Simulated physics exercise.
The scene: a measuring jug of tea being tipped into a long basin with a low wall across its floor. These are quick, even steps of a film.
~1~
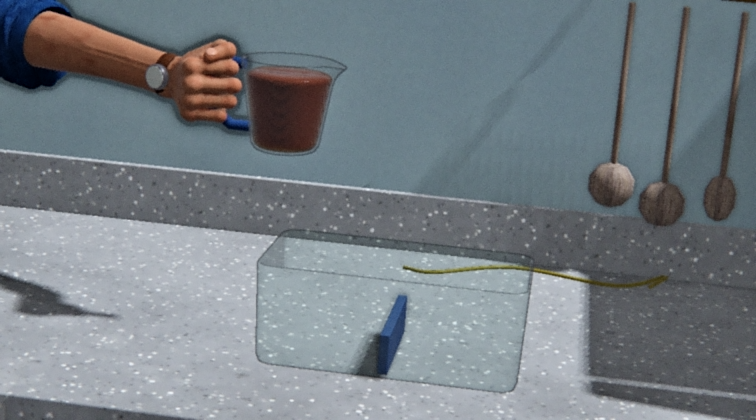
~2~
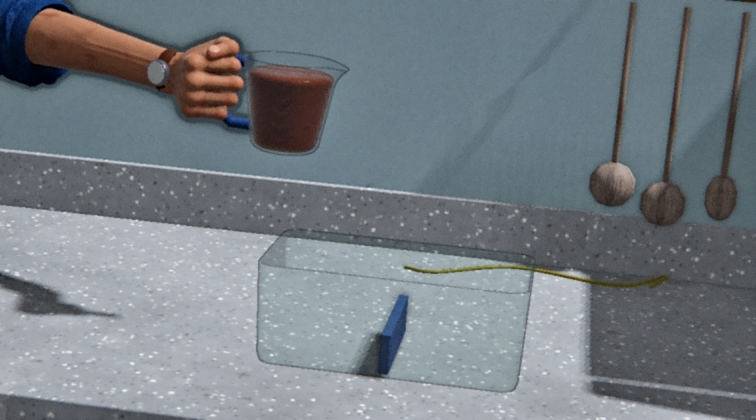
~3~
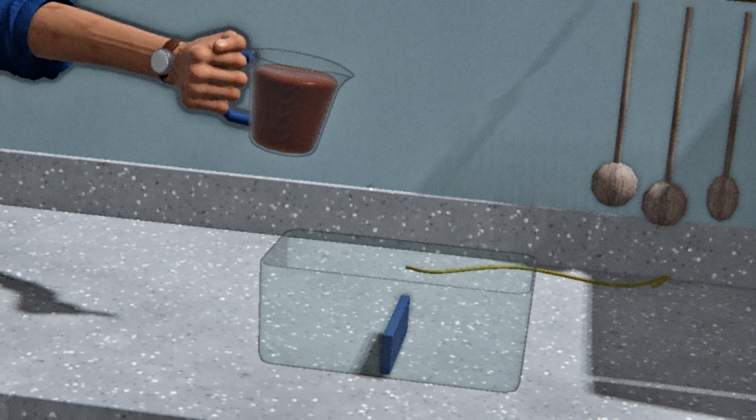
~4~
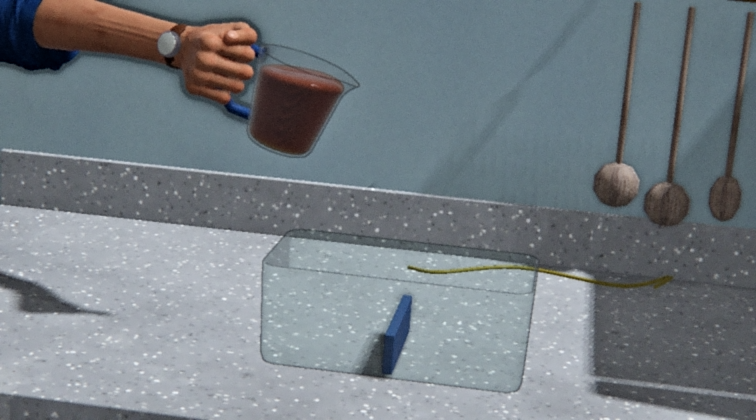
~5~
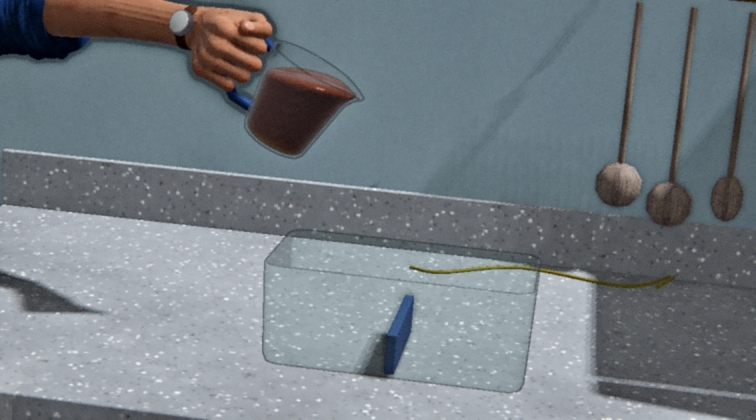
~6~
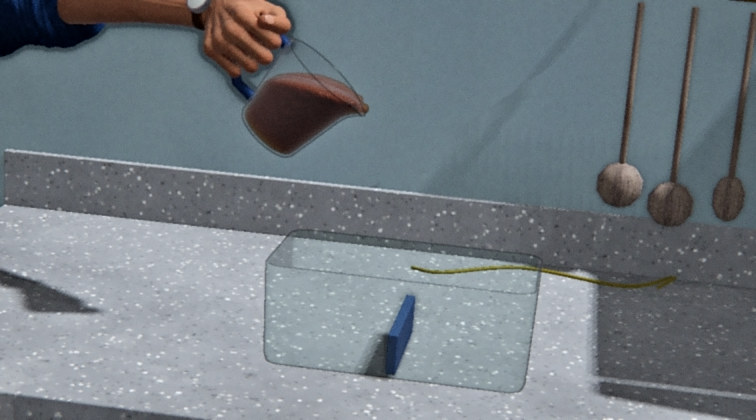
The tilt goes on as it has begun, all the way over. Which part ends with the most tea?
The left-hand section gets the most.
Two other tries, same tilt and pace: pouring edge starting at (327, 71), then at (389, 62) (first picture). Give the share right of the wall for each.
First some 5, then 75 per cent.
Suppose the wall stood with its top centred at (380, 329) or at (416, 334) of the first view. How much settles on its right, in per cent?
Near 40 % and 15 %.
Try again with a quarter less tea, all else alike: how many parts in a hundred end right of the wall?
Some 10 per cent.
A moment on, the tilt is 111° and 31 per cent is still to pour, 18 is left of the wall and 11 right of it.
Next, the tilt is 115° and 2 per cent is still to pour, 72 is left of the wall and 17 right of it.
Then the tilt is 115° and 0 per cent is still to pour, 72 is left of the wall and 19 right of it.
Later the tilt is 115° and 0 per cent is still to pour, 73 is left of the wall and 21 right of it.
In the end 73 per cent lies left of the wall, 21 right of it and 6 outside.
